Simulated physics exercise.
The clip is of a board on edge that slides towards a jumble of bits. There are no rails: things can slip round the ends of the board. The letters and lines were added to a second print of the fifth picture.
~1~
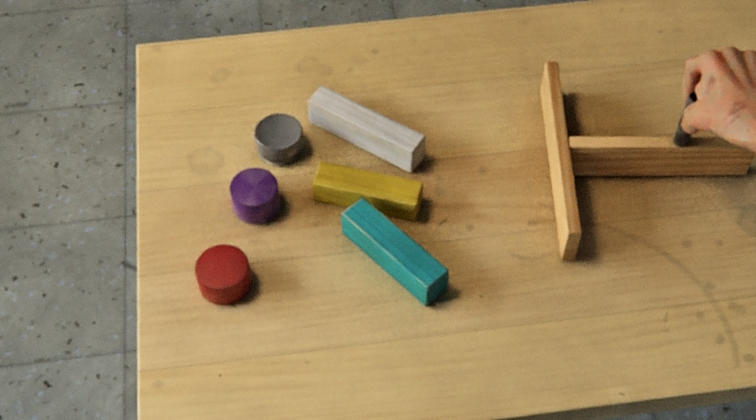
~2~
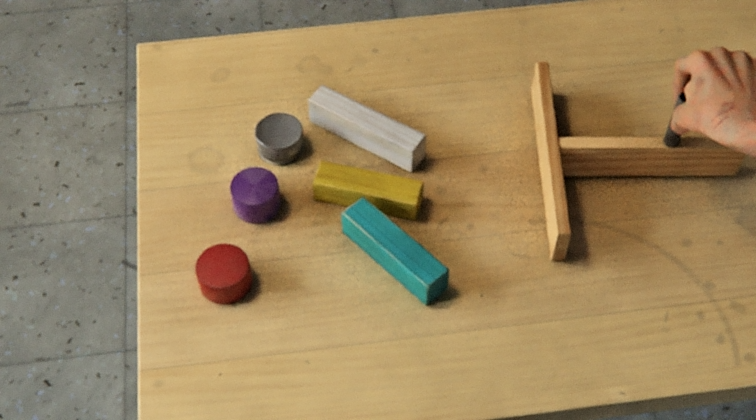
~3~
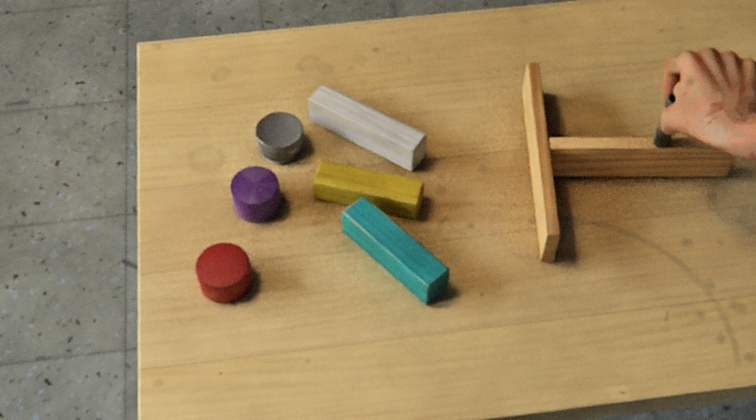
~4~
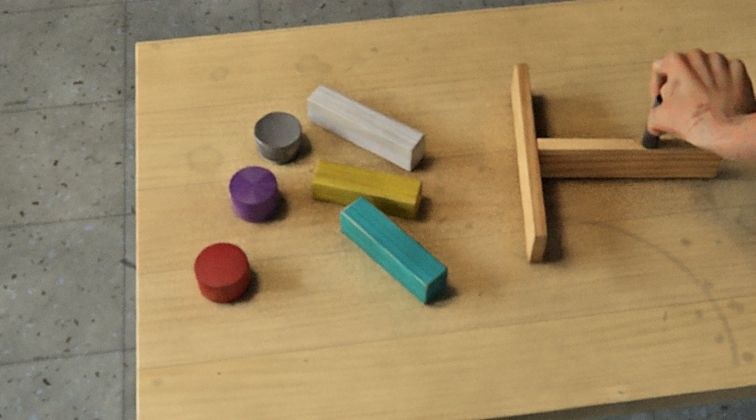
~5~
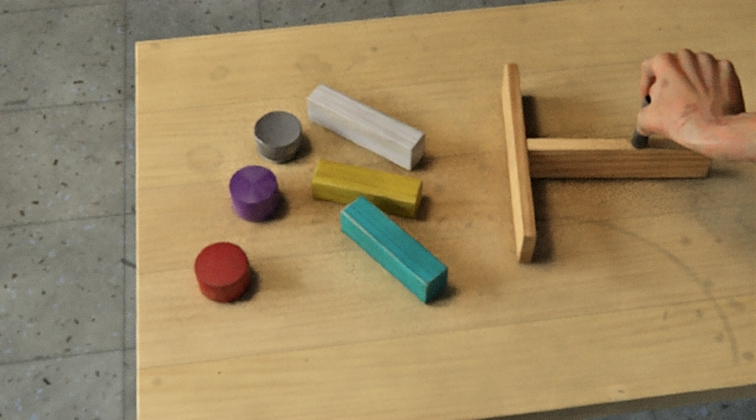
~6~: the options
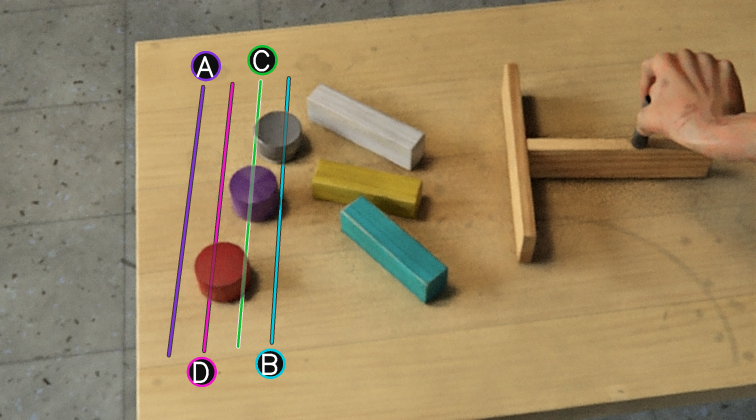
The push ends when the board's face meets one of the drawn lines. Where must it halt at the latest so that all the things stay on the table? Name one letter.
Line D.
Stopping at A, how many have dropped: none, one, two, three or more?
By then, two.
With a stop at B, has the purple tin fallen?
By then, no.
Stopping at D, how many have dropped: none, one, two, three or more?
In all, none.
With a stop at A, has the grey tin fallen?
No.
On the marked copy, A at (188, 209); B at (281, 198); C at (250, 202); D at (219, 205).
With D. Early on, board (414, 155); white stick (349, 124); turquoise stick (382, 255).
Further on, board (306, 167); purple tin (226, 204); yellow stick (252, 179).
At the end, board (220, 176); red tin (150, 275); purple tin (158, 229); nothing has fallen.
As for the rest, A drops the purple tin and red tin; B is safe but short; C is safe but short.
